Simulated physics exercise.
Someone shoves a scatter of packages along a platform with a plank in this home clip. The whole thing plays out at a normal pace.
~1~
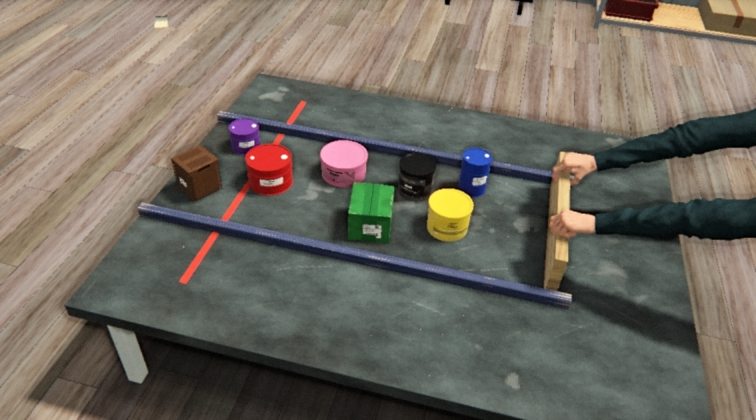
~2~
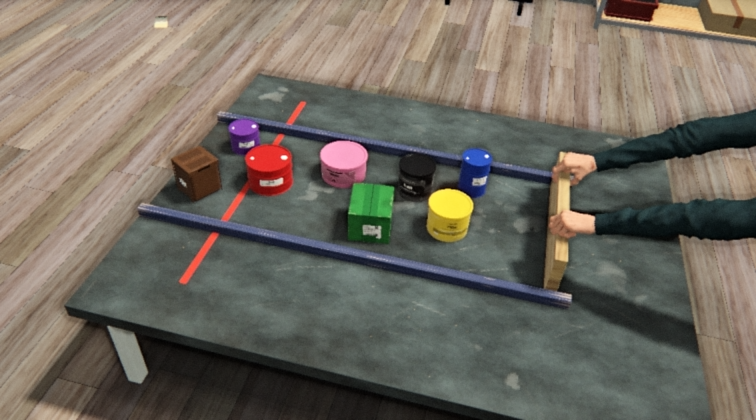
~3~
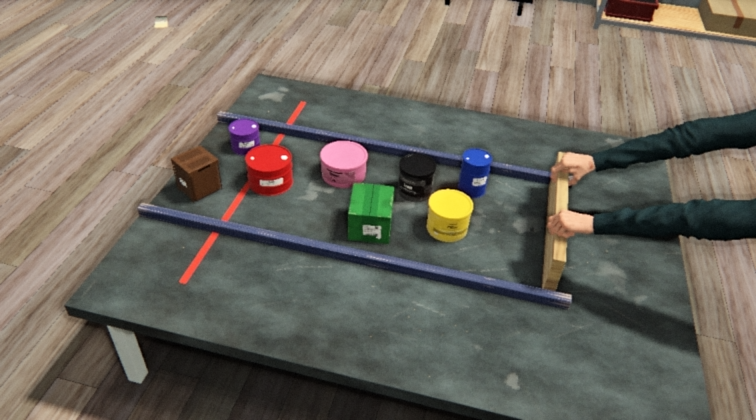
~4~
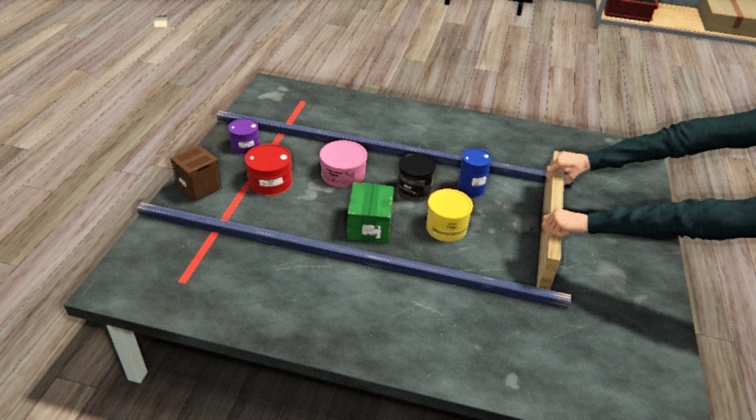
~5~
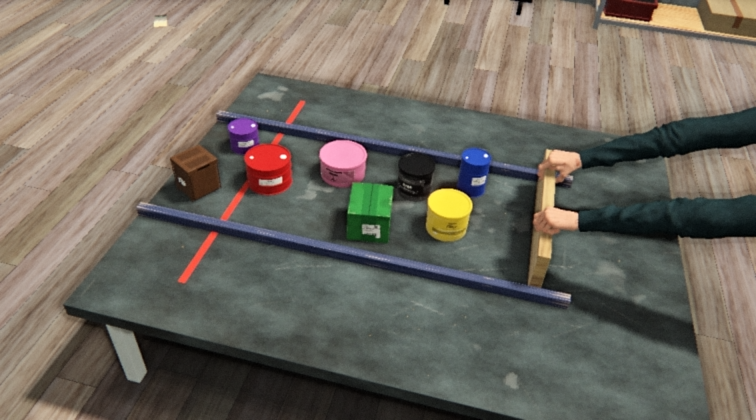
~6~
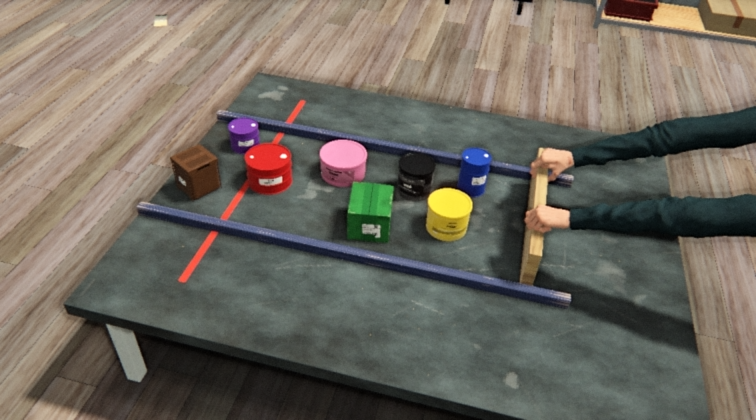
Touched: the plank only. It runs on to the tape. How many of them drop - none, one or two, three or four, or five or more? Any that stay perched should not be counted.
The count of those that drop is one or two.
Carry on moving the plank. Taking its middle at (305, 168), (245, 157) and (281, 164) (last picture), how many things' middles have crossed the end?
Counts by place: 0 / 1 / 0.
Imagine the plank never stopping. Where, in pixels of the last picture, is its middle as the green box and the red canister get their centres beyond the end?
Approx. (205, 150) for the first, approx. (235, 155) for the second.
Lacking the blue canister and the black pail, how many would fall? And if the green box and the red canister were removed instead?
In the first try 0, in the other 1.
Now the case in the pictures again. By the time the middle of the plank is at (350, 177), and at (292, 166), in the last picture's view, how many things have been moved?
At the first point the count is 5, at the second it's 7.
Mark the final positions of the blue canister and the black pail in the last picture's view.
Result: One about (262, 126), other about (245, 146).
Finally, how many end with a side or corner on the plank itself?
Contact count: 4.
Soon after, none off yet; brown tote at rest near (197, 173); purple canister at rest near (244, 136); red canister at rest near (269, 169).
After that, none off yet; brown tote at rest near (197, 173); purple canister displaced a little near (237, 134); red canister displaced a little near (249, 162).
In the end, the number that fall off is one or two; gone, purple canister.
